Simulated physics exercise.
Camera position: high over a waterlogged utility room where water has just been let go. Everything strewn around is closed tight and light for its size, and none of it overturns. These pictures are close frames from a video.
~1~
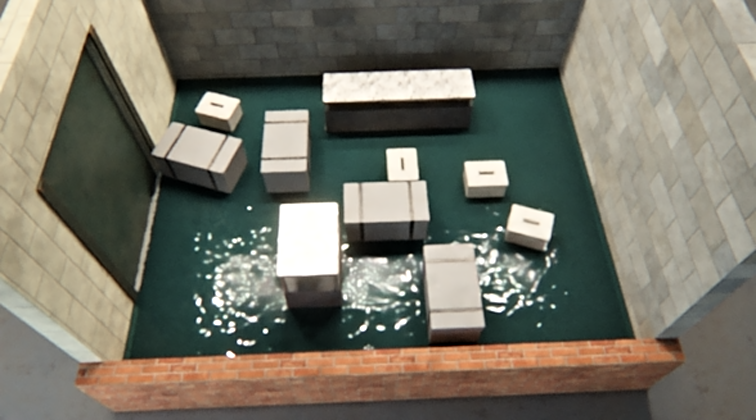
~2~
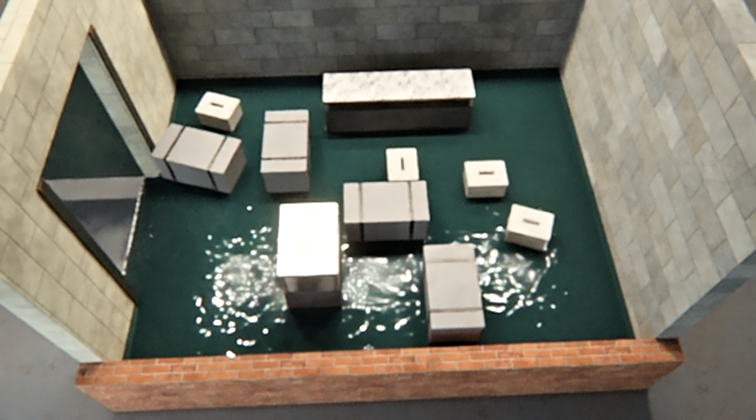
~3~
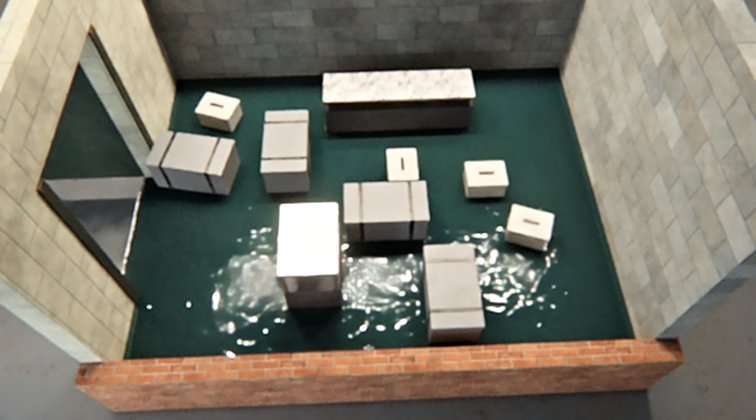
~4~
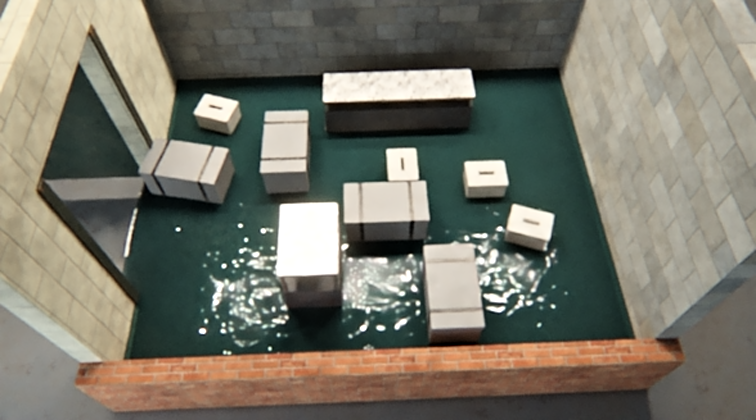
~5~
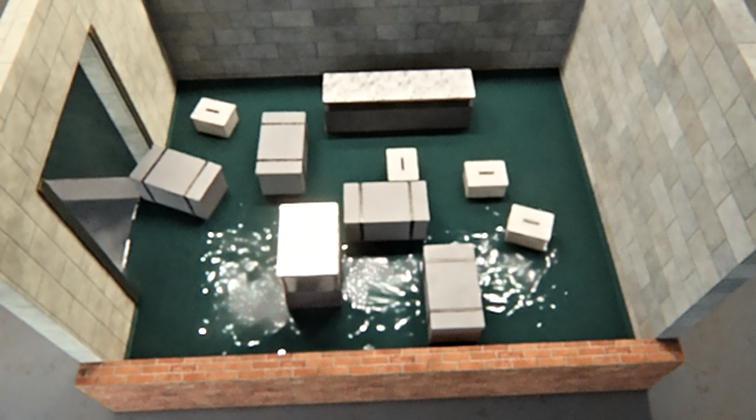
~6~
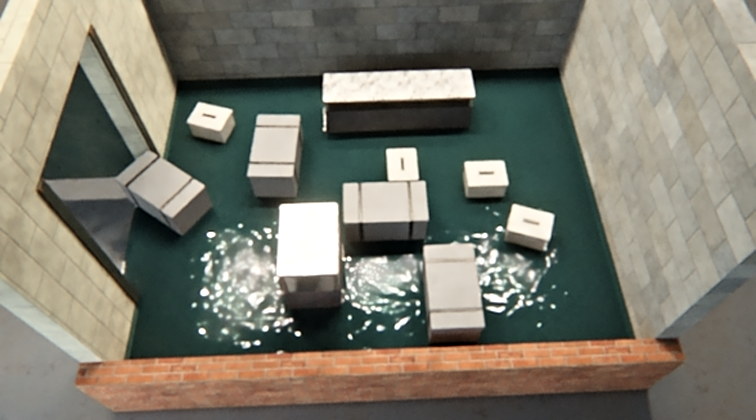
A strapped grey box on the left drifted toward the opened doorway in the left wall, turning as it went, and then the upright box and small white box nearby shifted slightly left.
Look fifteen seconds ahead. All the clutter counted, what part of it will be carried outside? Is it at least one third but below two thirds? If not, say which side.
Yes.
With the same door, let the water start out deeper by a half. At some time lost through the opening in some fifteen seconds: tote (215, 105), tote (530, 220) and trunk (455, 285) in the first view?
Outcomes, first to last: Departed, kept back, kept back.
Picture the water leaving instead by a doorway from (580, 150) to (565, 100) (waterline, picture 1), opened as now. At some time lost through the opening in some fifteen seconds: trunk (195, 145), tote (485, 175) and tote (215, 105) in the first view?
Okay, so: Never exits for the first, makes it outside for the second, never exits for the third.
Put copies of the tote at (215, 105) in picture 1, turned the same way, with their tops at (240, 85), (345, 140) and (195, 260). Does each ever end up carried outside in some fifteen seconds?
In sequence: Exits, exits, exits.
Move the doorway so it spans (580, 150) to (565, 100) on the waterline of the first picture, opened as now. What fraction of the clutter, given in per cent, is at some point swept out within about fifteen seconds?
Something like 40 percent.
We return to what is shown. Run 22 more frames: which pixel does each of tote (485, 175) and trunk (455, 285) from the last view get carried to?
The first should be around (396, 176) and the second around (364, 300).
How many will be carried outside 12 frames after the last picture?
The answer here is 3.
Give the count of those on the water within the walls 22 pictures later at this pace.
By my reckoning the number comes out at 4.
A moment on, 1 of 8 are out; 7 afloat.
Next, 3 of 8 are out; 5 afloat.
Later, 4 of 8 are out; 4 afloat.
In the end, 5 of 8 are out; 3 afloat.
